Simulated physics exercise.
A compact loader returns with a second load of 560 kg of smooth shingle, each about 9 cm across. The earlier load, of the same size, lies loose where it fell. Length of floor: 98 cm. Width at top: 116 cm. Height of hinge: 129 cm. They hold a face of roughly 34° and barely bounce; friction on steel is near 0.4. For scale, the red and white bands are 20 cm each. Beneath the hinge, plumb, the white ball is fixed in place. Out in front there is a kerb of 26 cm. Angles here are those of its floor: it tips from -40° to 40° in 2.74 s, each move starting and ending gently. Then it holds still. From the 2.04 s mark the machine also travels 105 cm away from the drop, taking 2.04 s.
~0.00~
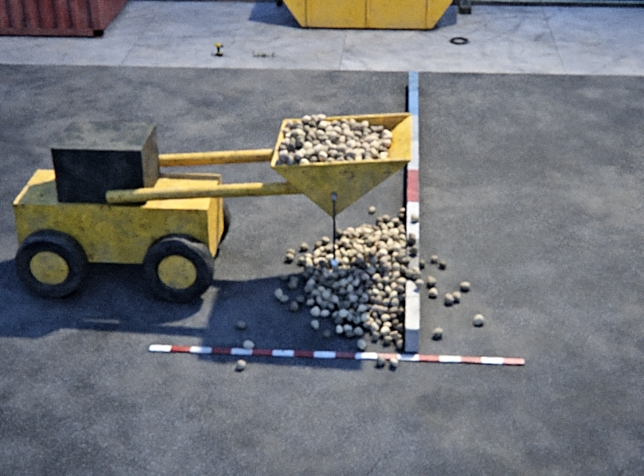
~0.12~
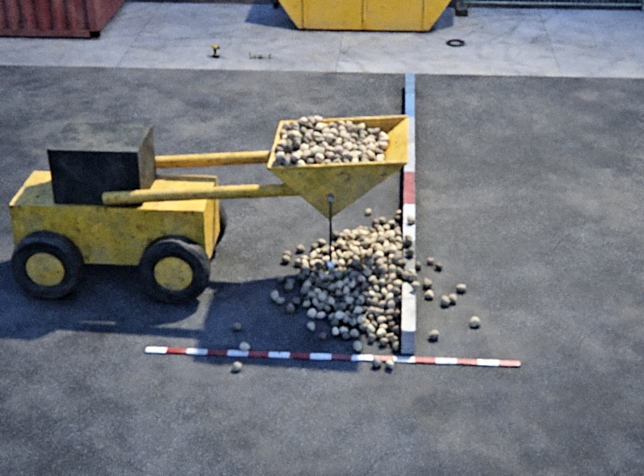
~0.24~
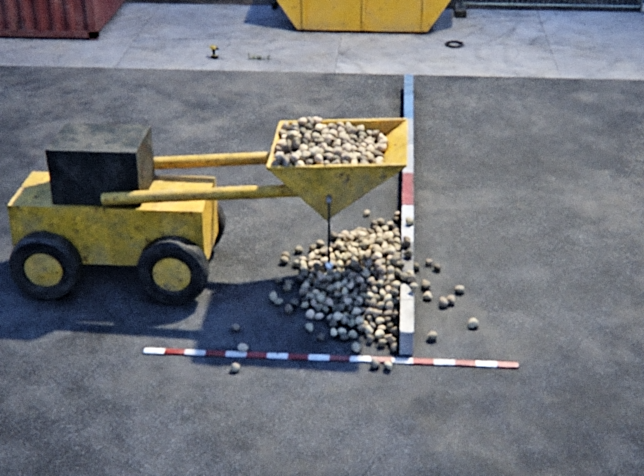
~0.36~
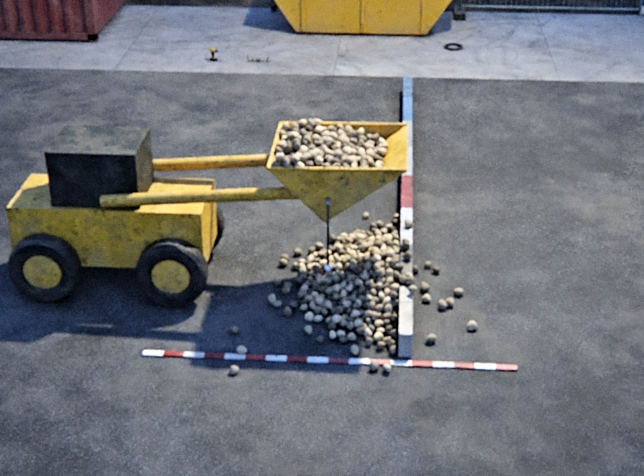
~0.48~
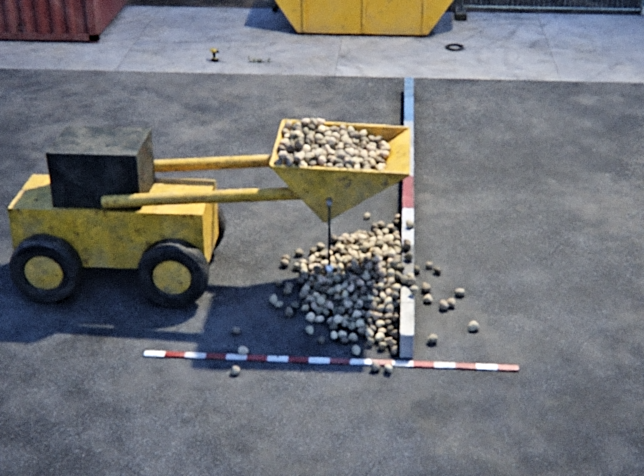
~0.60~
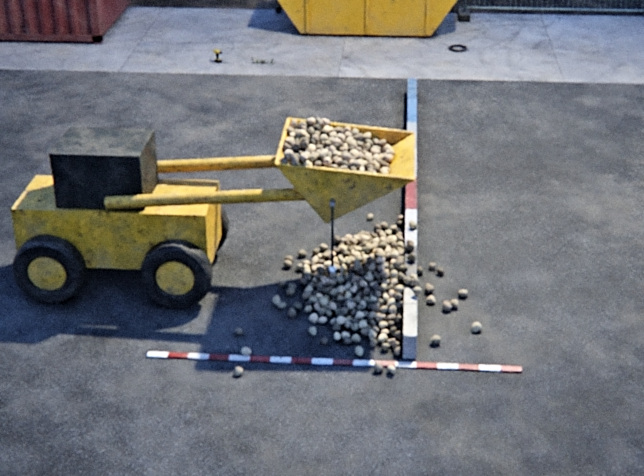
The footage shows a yellow wheeled loader holding a raised bucket full of pale round stones above a loose heap beside a kerb; the bucket slowly tilts forward slightly, its front lip lowering, while the loader stays in place.
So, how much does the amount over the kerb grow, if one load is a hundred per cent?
It grows by around 64 per cent.
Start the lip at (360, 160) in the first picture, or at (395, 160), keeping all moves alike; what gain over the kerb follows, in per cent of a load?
The first would add around 10 per cent, the second around 45 per cent.
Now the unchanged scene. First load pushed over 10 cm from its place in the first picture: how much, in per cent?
Roughly 5 % of them.
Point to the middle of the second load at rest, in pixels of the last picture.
(434, 278).
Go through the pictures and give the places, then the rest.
Lip at (411, 160), floor tilted -40°, highest stones at (315, 127). The earlier load is highest near (388, 256), 35 cm above ground level, 98 % on this side of the kerb, 2 % over the kerb, in the first picture.
Lip at (407, 163), floor tilted -40°, highest stones at (311, 128); the stones move at 0.0 m/s on average, in the second picture.
Lip at (407, 166), floor tilted -38°, highest stones at (309, 129); the stones move at 0.1 m/s on average, in the third picture.
Lip at (407, 171), floor tilted -36°, highest stones at (305, 130); the stones move at 0.1 m/s on average, in the fourth picture.
Lip at (409, 174), floor tilted -33°, highest stones at (301, 128); the stones move at 0.1 m/s on average, in the fifth picture.
Lip at (414, 180), floor tilted -30°, highest stones at (304, 128); the stones move at 0.2 m/s on average, in the sixth picture.
After 2.1 s the floor is at 28°; in per cent of one load, 78 in the bucket, 110 on this side of the kerb, 12 over the kerb; the foremost stones are at (452, 280).
After 2.8 s the floor is at 40°; in per cent of one load, 1 in the bucket, 138 on this side of the kerb, 61 over the kerb; the foremost stones are at (537, 277).
After 4.5 s the floor is at 40°; in per cent of one load, 0 in the bucket, 134 on this side of the kerb, 65 over the kerb; the foremost stones are at (586, 281).
After 7.3 s the floor is at 40°; in per cent of one load, 0 in the bucket, 134 on this side of the kerb, 65 over the kerb; the foremost stones are at (586, 281). Net gain over the kerb, 64.
